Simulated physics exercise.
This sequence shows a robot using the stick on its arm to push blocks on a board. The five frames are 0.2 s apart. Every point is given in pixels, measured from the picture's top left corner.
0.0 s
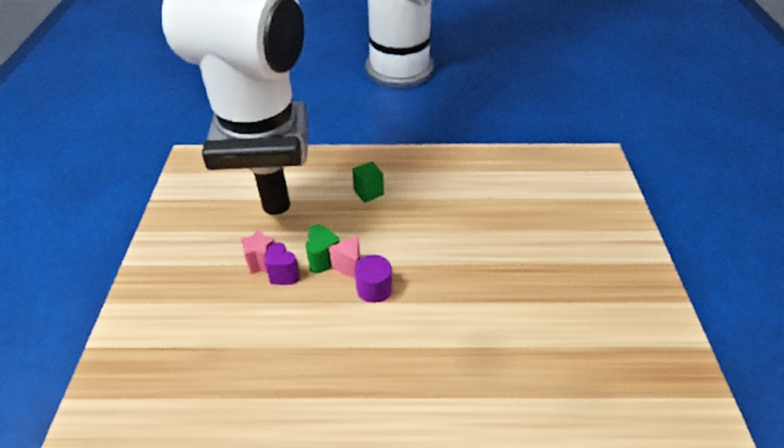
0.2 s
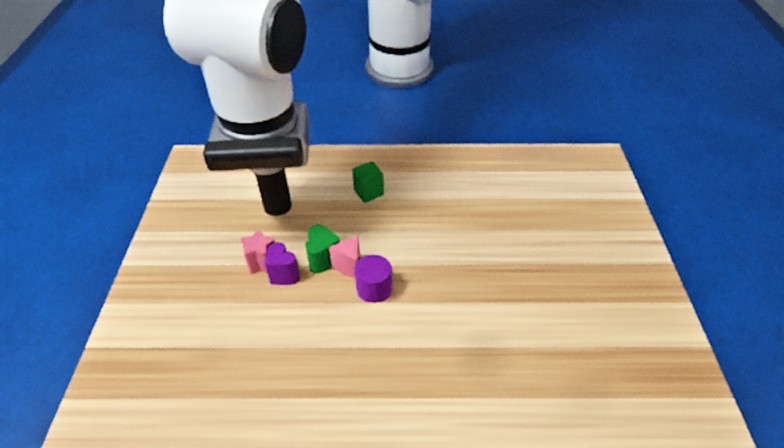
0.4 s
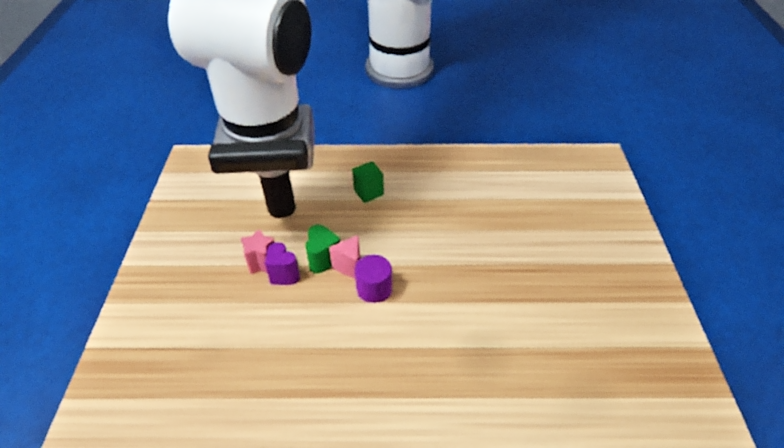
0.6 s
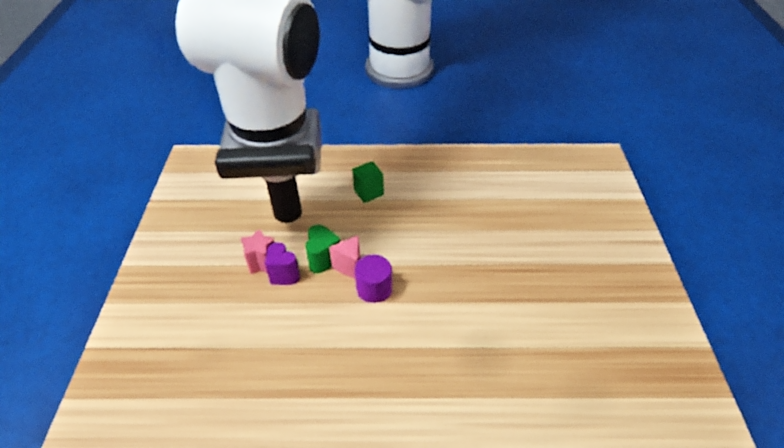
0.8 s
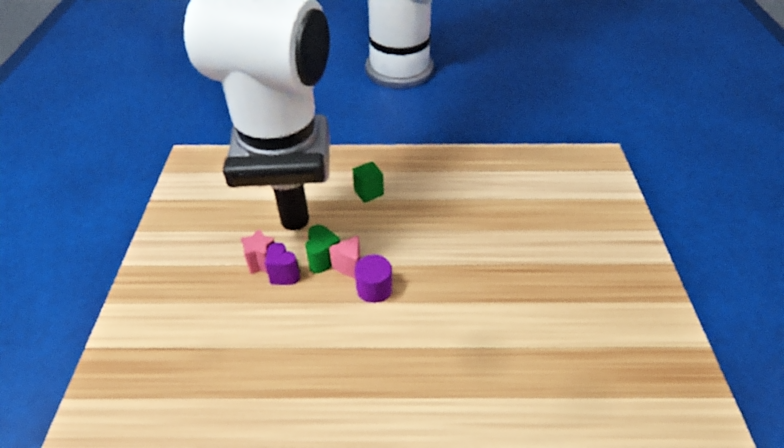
In this clip, a robot arm with a black stick moves slightly right and toward the cluster of pink, purple and green blocks on a wooden board, while those blocks and a separate green block stay still.
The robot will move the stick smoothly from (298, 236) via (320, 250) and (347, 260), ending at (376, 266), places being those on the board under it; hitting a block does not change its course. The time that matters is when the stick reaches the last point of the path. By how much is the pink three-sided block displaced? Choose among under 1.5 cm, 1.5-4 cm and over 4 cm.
Travel: Beyond 4 cm.
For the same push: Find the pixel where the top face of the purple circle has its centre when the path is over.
I think it will end close to (396, 287).
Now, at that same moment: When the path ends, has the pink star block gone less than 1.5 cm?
Yes, I think so.
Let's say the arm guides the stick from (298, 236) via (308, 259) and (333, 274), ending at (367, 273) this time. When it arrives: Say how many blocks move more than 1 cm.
I predict three or more.
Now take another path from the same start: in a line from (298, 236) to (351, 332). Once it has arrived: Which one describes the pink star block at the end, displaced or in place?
It will be resting on its spot.
The first path, step by step. One third of the way, stick at (317, 235); green heart-shaped block at (335, 250); pink three-sided block at (360, 258); purple circle at (387, 278).
Two thirds of the way, stick at (345, 245); green heart-shaped block at (353, 263), turned 40° clockwise; pink three-sided block at (366, 283), turned 15° clockwise; purple circle at (396, 287).
At the end, stick at (376, 251); pink star block in place; purple heart-shaped block in place; green heart-shaped block at (365, 267), turned 100° clockwise; pink three-sided block at (364, 291); purple circle at (396, 287).
